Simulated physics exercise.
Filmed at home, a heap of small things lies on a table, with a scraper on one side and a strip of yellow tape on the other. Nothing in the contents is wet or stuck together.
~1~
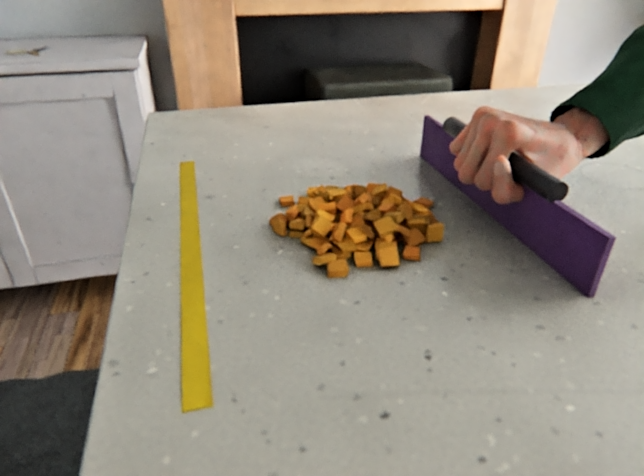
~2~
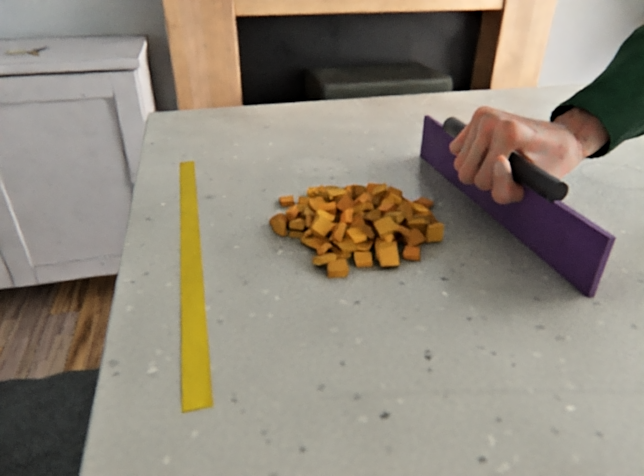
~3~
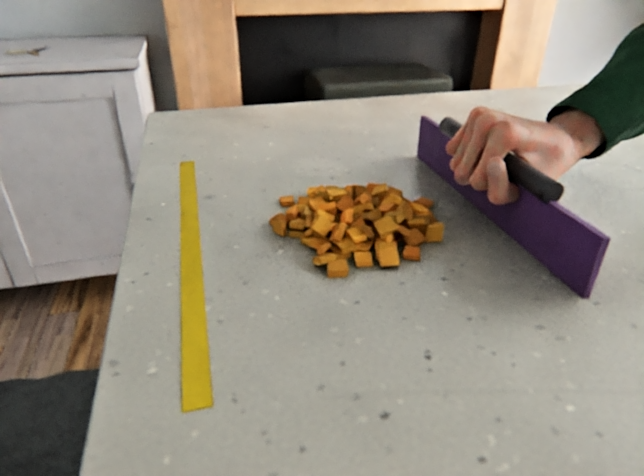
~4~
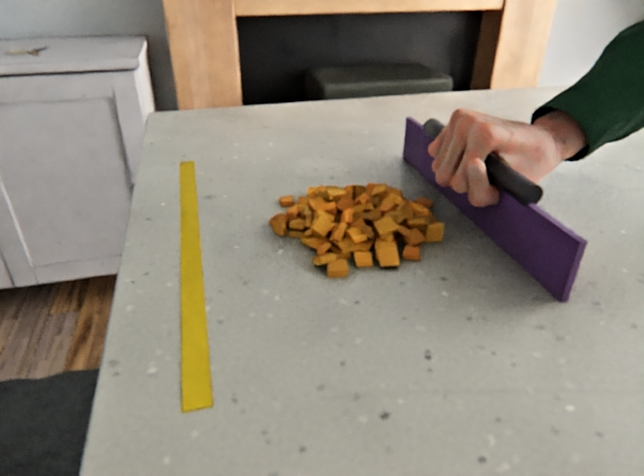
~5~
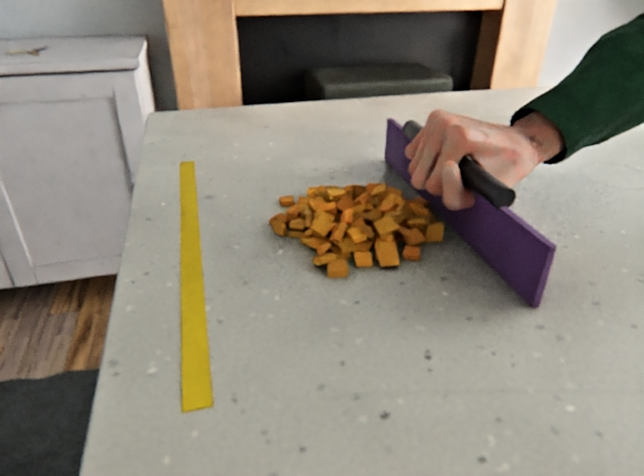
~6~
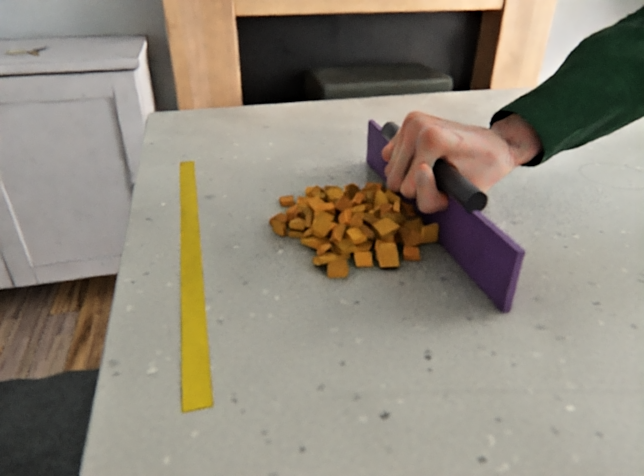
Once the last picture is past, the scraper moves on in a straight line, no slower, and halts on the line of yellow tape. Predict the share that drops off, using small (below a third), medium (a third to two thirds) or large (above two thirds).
Medium.
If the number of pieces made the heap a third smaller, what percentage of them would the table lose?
Near 40 per cent of the pieces.
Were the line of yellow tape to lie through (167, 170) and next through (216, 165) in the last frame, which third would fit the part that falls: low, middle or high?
First try: Above two thirds; second try: Below one third.
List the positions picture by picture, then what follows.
The first picture shows scraper at (582, 252), at rest; yellow tape at (187, 168), about a palm's width from the edge; edge at (120, 255); the heap at (354, 219), small crackers.
The second picture shows scraper at (582, 252), at rest.
The third picture shows scraper at (577, 253); the heap at (354, 219).
The fourth picture shows scraper at (556, 256).
The fifth picture shows scraper at (527, 260); the heap at (354, 219).
The sixth picture shows scraper at (498, 265); yellow tape at (187, 168); edge at (120, 255); the heap at (352, 219), a small part pushed along.
Soon, scraper still moving, near (301, 179); heap all on the table, its front near (178, 238).
A while on, scraper stopped at the yellow tape; heap about a third over the edge.
Towards the end, scraper stopped at the yellow tape; heap about half over the edge.
Finally, scraper stopped at the yellow tape; heap about half over the edge.
